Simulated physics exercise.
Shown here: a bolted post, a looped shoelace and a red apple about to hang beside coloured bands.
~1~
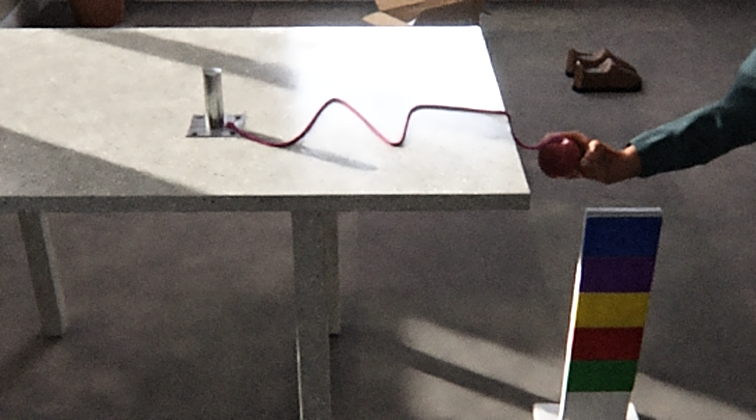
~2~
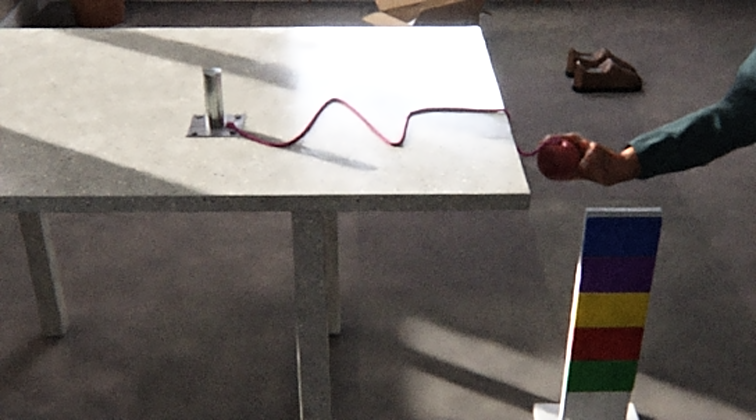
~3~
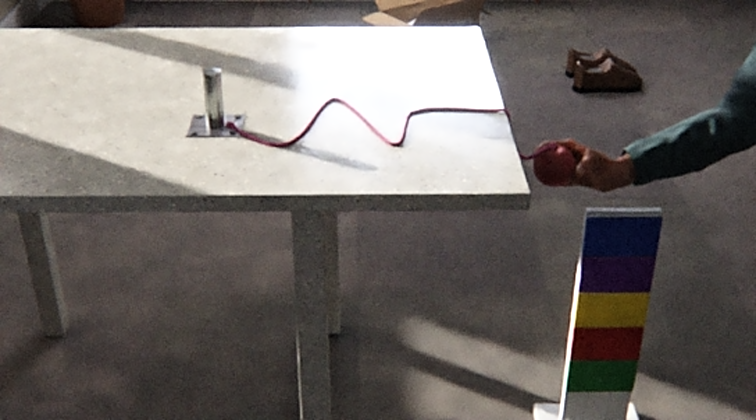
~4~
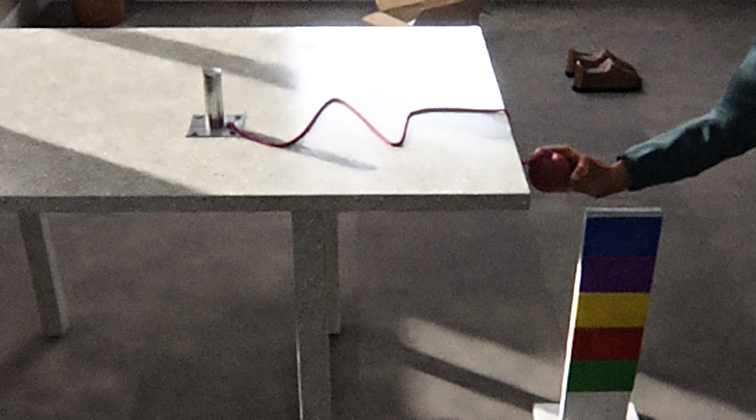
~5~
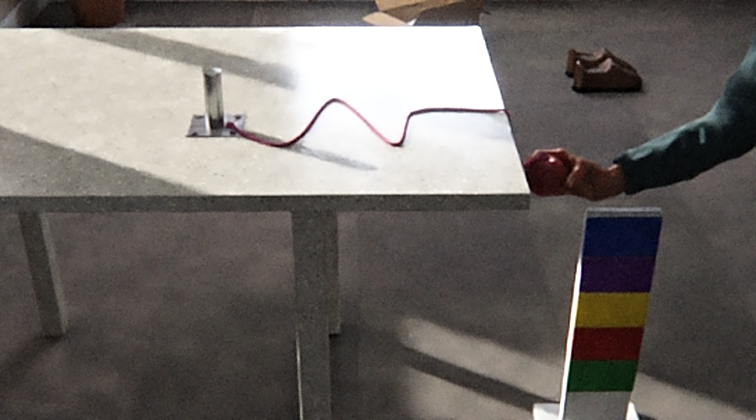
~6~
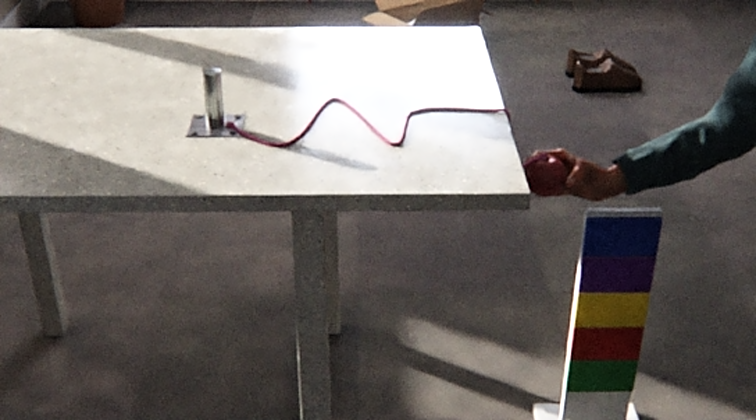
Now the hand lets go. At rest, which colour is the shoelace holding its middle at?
Green.
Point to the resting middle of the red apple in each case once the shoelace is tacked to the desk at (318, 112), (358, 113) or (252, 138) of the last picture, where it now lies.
Estimated pixels in sequence: (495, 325), (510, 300) and (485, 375).
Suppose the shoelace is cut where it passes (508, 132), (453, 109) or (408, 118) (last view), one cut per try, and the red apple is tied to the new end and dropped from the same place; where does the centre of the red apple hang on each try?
Try 1: (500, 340); try 2: (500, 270); try 3: (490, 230).
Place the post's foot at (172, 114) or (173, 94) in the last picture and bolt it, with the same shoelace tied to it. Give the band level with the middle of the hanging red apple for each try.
In turn, red and then red.
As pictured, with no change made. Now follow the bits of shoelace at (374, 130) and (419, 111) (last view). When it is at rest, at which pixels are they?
At (509, 126), then (493, 229).
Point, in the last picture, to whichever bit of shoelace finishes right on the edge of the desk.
Look close to (374, 130) - that's the one.
Early on, apple near (470, 338); level with red.
Midway, apple near (497, 374); level with green.
Finally, apple near (479, 380); level with green. The green one.
